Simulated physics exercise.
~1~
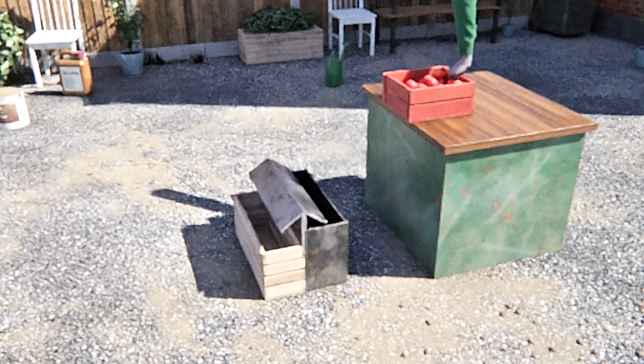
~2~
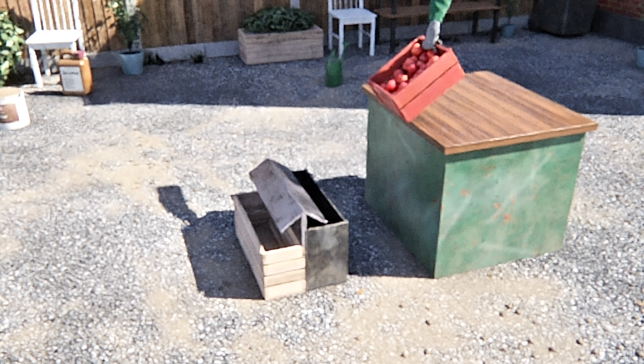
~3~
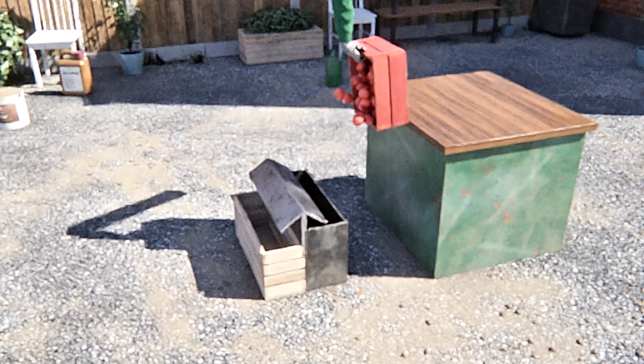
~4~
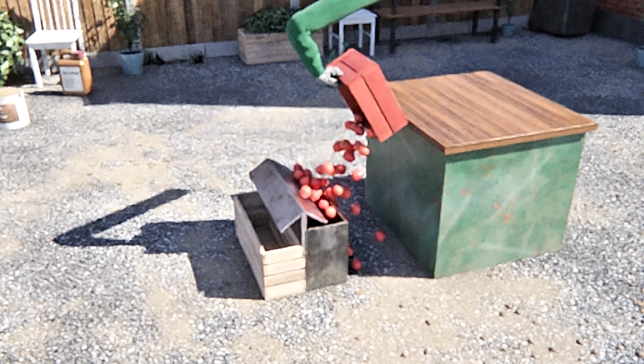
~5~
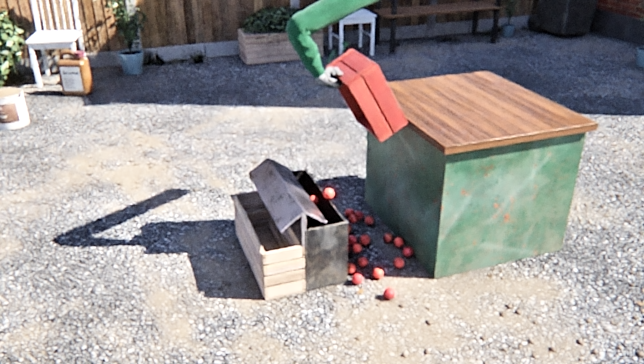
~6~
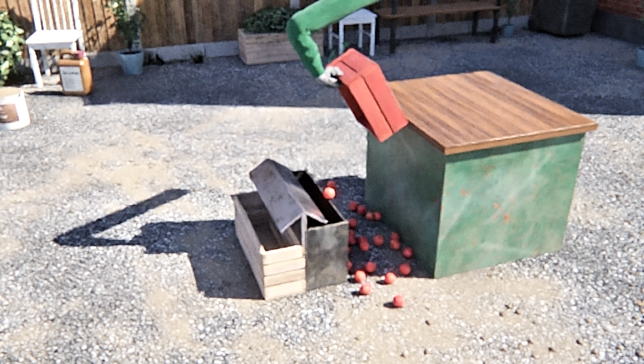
A red box filled with tomatoes sits on the near-left corner of a wooden-topped green bench in a gravel yard, gripped by a green arm. The arm lifts it and tips it to the left, then swings it past the bench's edge until its open side faces down. Tomatoes pour out in a thick stream towards a black box and a wooden tote joined beneath a roof-shaped splitter. Some drop into the black box, while others fall onto the gravel between it and the bench. The arm holds the upturned box still as the stray tomatoes spread slightly, leaving the ground beyond the tote clear.
